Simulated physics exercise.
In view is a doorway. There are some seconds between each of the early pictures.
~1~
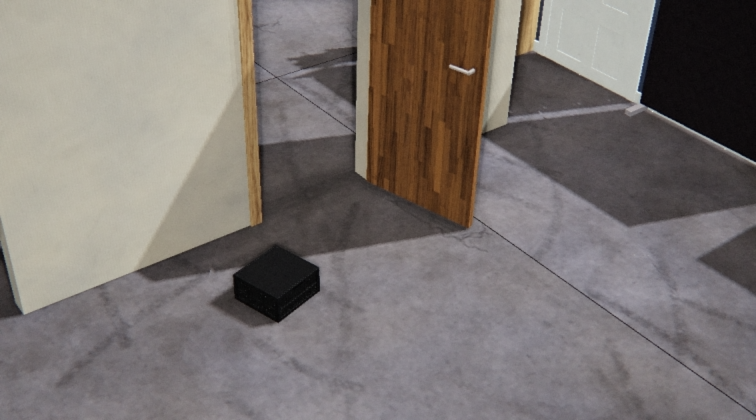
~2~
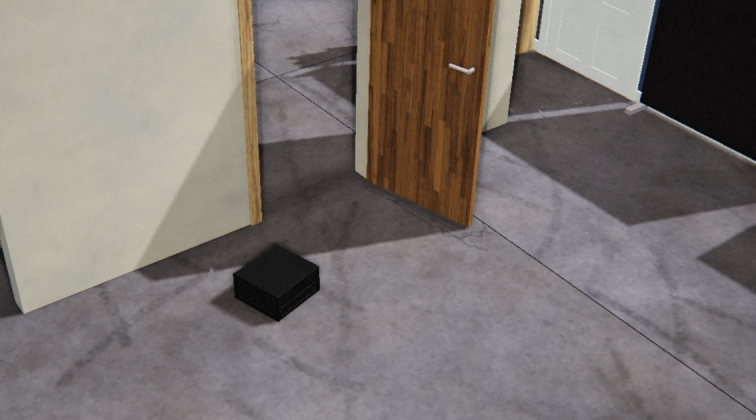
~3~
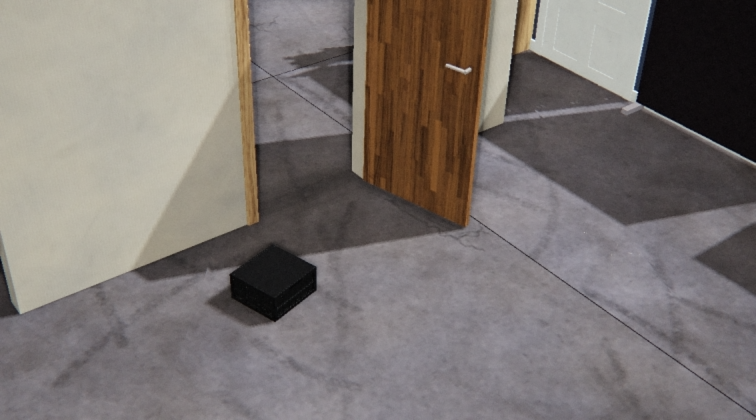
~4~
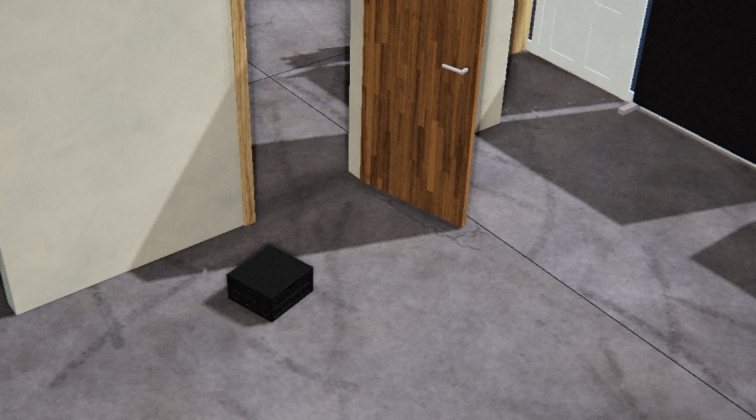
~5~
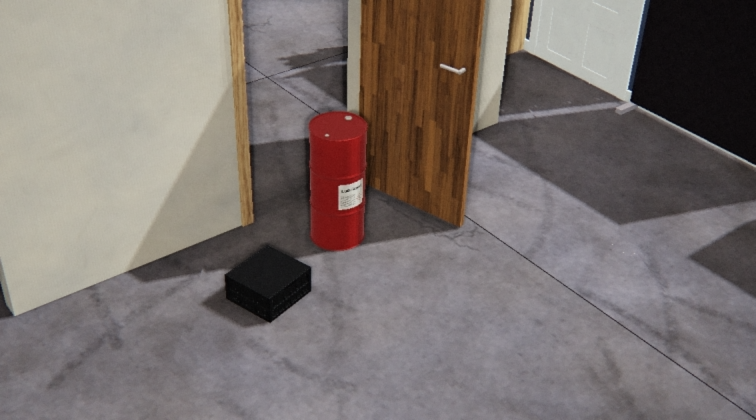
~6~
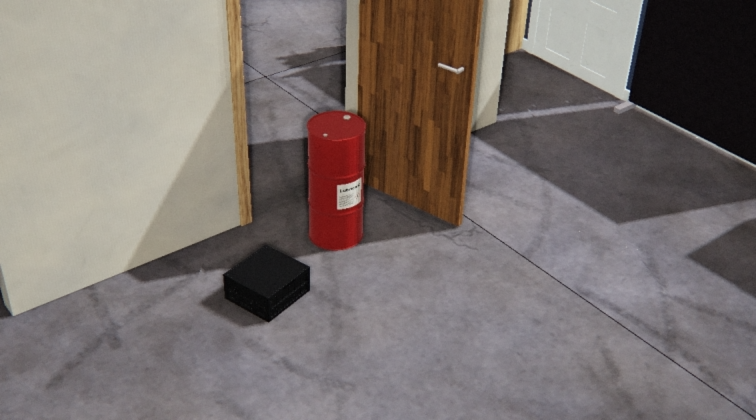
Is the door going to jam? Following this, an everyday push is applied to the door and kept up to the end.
Yes - it jams.
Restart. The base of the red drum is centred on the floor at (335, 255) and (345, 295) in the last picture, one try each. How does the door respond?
The first time the door is obstructed, the second time it finishes its swing.
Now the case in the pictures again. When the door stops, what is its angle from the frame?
Close to 55 degrees, I'd say.
Then, 0.50 s on from there, door 95° open.
Then, 0.90 s on from there, door 75° open.
Then, 1.20 s on from there, door 58° open.
In the end, door 56° open; both unmoved. At the end, from the last picture's camera, red drum near (333, 182).
